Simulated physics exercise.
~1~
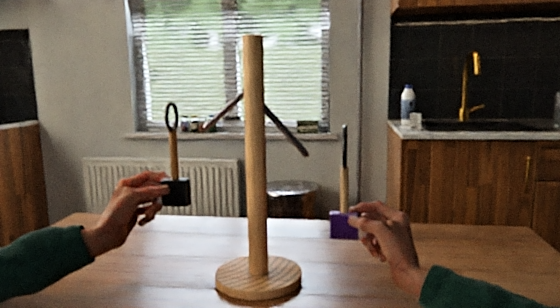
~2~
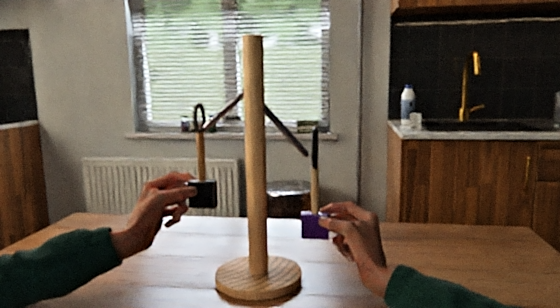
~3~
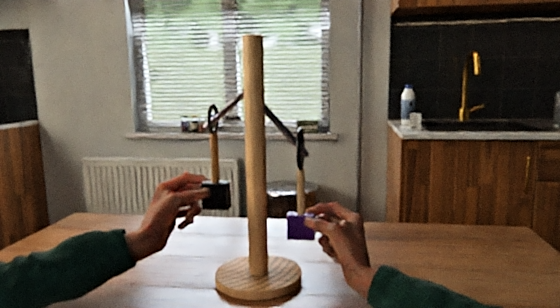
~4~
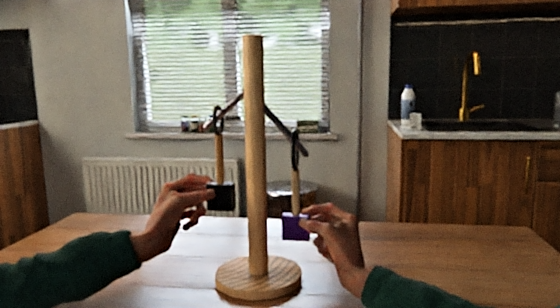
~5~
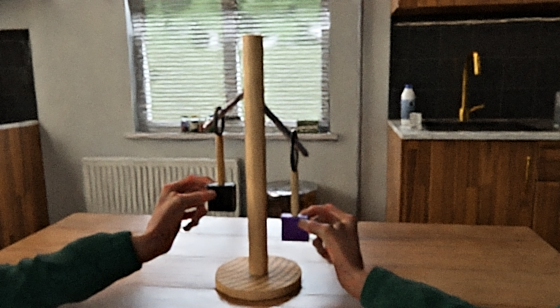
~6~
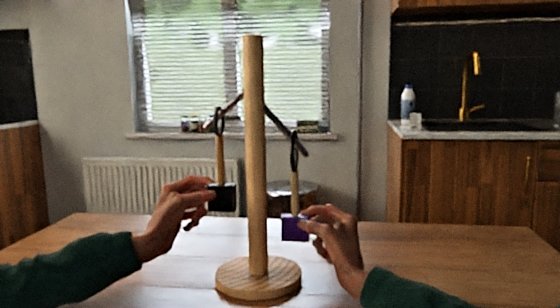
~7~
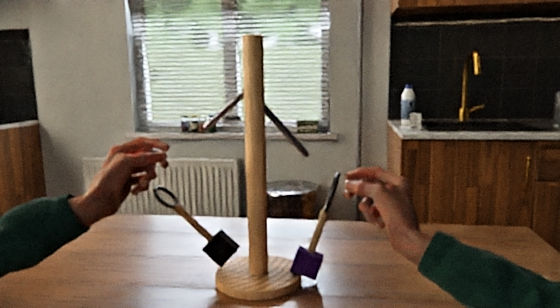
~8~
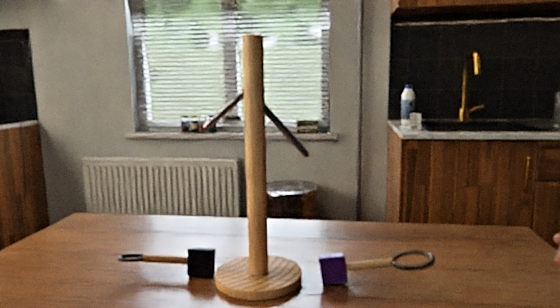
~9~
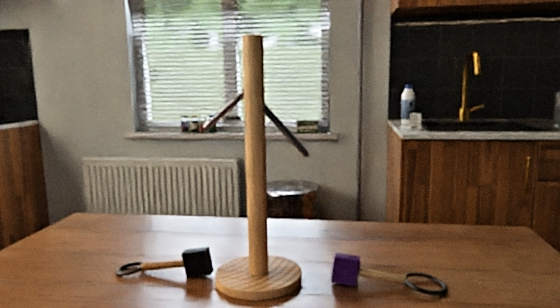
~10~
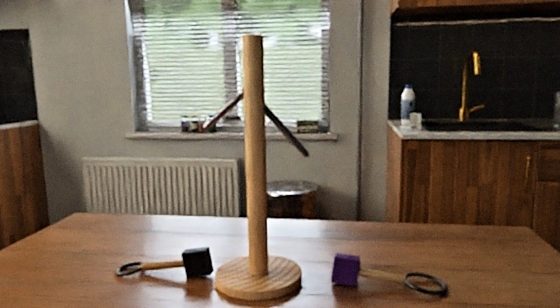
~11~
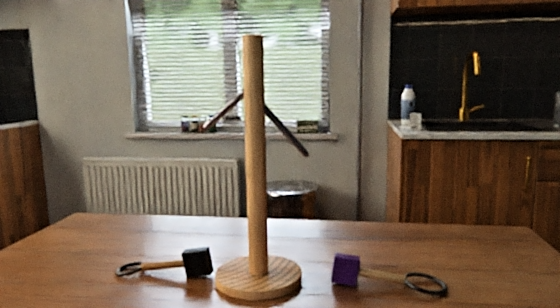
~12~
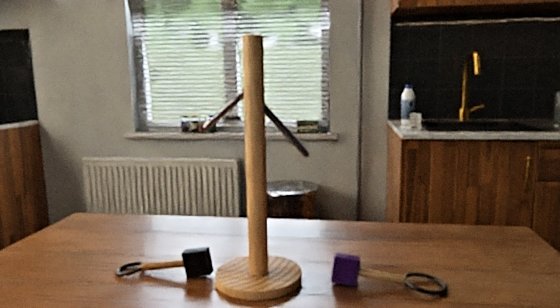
Two hands hold black and purple brushes to the pegs, then both drop onto the table.
